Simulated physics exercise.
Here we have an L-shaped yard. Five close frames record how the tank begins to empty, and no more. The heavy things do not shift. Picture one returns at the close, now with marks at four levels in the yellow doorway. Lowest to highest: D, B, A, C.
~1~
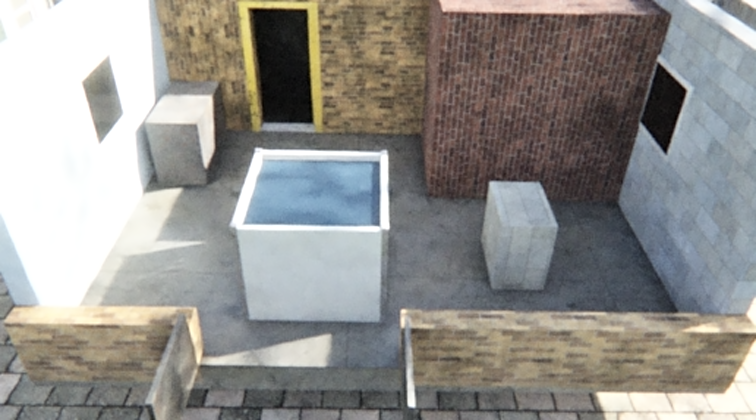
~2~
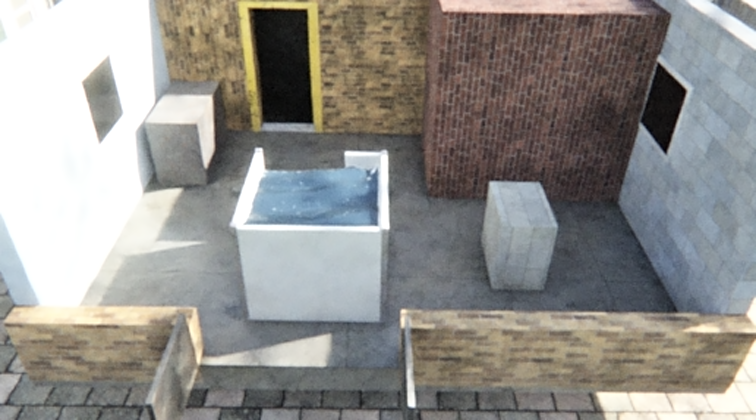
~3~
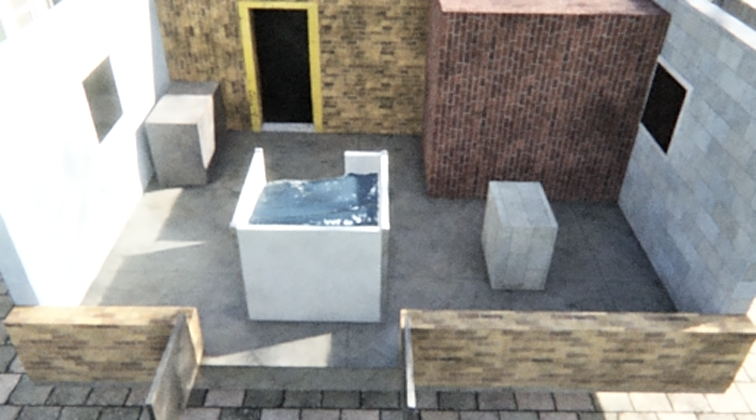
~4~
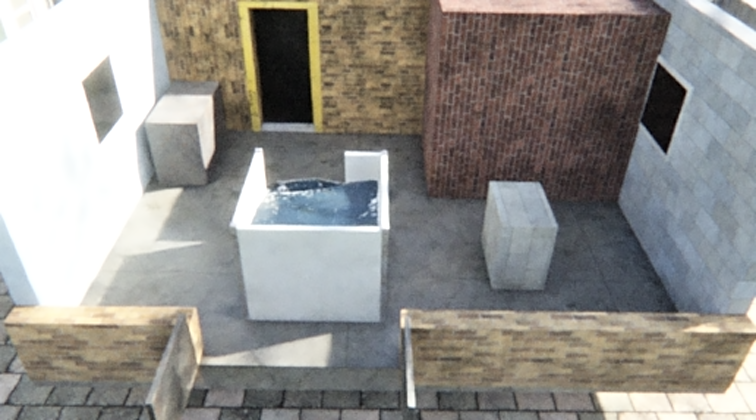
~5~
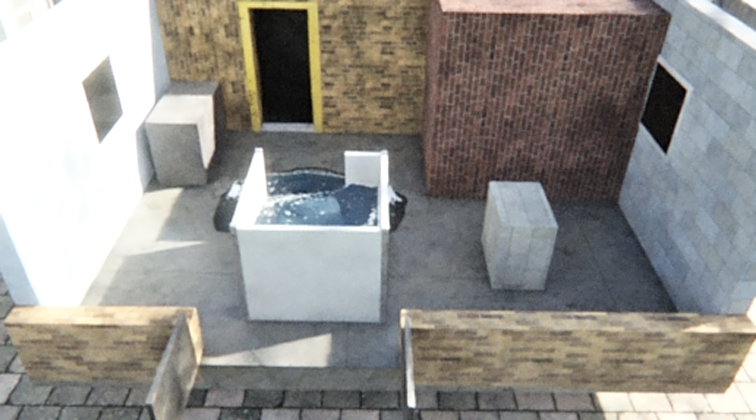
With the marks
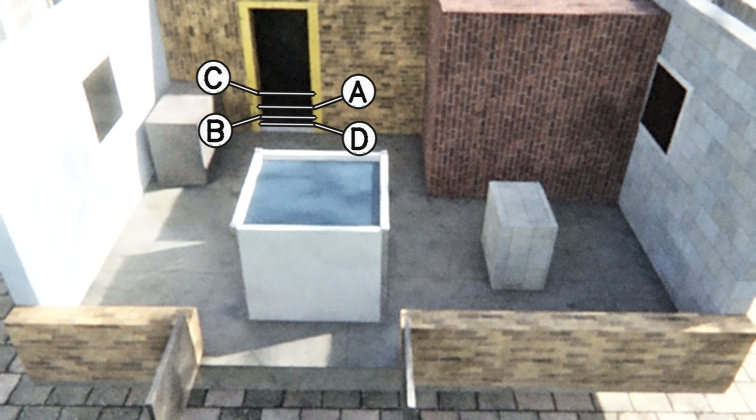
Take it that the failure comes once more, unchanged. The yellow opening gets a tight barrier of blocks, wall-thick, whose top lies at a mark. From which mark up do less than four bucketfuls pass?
Choose A.
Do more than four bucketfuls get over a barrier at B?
Yes, that goes wrong.
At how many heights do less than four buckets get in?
Two of them.
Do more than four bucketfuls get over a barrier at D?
Yes, it does.
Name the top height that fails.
The answer is B.
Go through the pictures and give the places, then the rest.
Water in the tank at rest, its middle at (316, 193); foot of the yellow doorway at (288, 131); open gate at (298, 305).
Water covers 1 % of the ground, its front hidden from here.
Water covers 4 % of the ground, its front hidden from here.
Water covers 7 % of the ground, its front hidden from here.
Water covers 13 % of the ground, its front hidden from here.
On the marked copy, A at (286, 107); B at (287, 117); C at (285, 93); D at (288, 124); from the bottom up D, B, A, C.
For height A, a splash gets over, under a bucket.
For height B, about 9 bucketfuls get in.
For height C, nothing gets over.
For height D, dozens of bucketfuls pour in.
